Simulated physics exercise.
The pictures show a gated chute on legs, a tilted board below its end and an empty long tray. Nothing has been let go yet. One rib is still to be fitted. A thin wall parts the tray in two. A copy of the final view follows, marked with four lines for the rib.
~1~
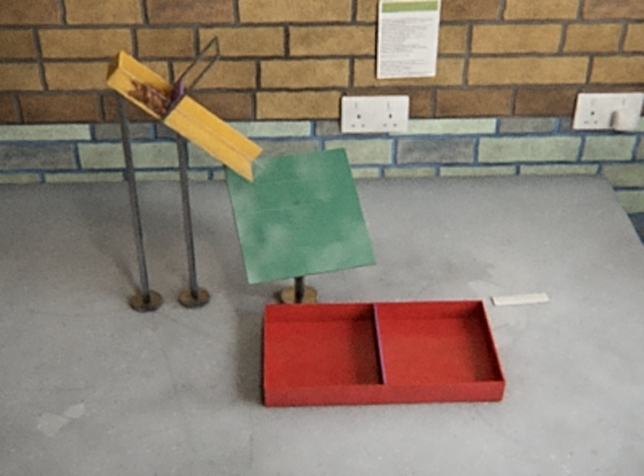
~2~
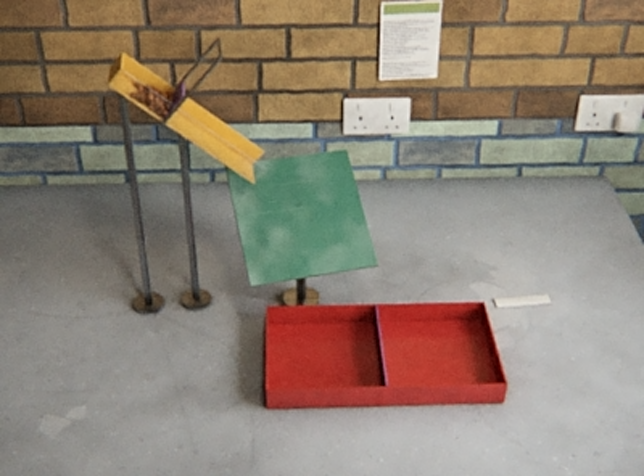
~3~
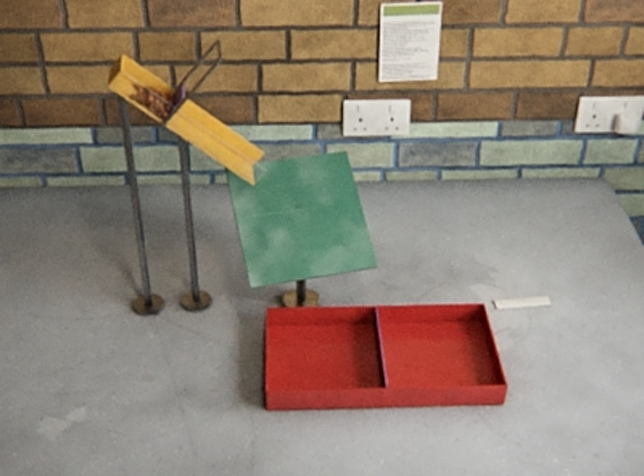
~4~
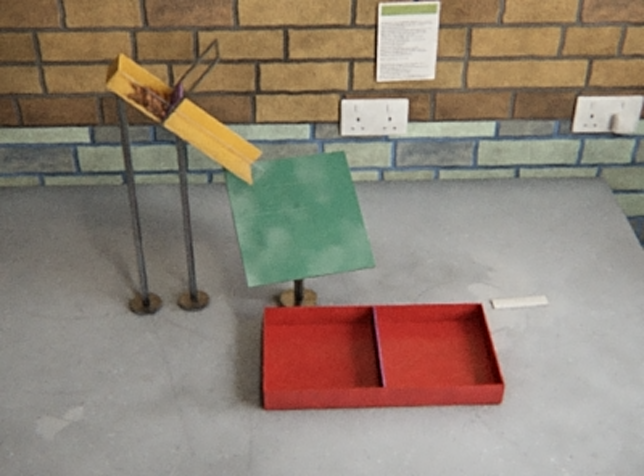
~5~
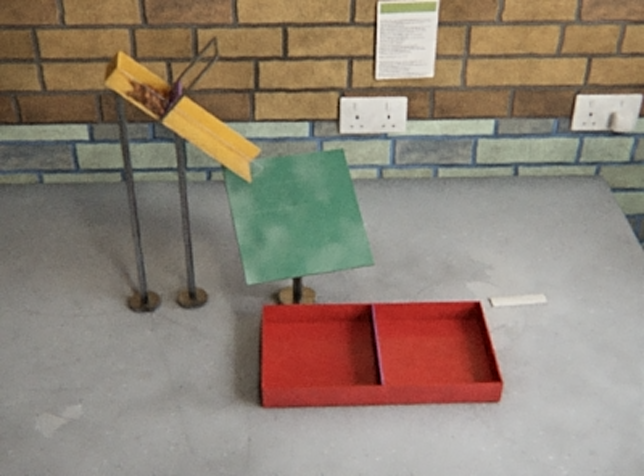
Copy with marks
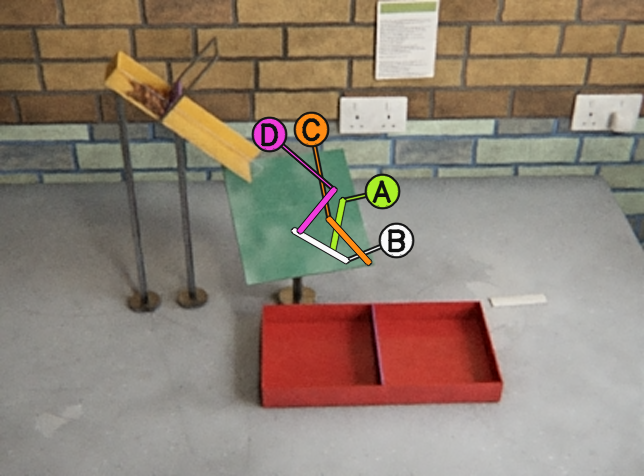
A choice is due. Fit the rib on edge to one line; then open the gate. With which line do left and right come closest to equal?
Choose C.
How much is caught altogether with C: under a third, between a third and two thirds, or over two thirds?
Line C gives over two thirds.
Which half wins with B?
The right half.
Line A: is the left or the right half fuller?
More lands on the left.
On the marked copy, line A from (342, 200) to (332, 252); line B from (294, 230) to (346, 260); line C from (329, 219) to (368, 262); line D from (334, 189) to (300, 230).
With A, of what is caught, nearly all in the left half, a stray few in the right.
With B, of what is caught, a small part in the left half, nearly all in the right.
With C, of what is caught, about half in the left half, about half in the right.
With D, of what is caught, nearly all in the left half, a stray few in the right.
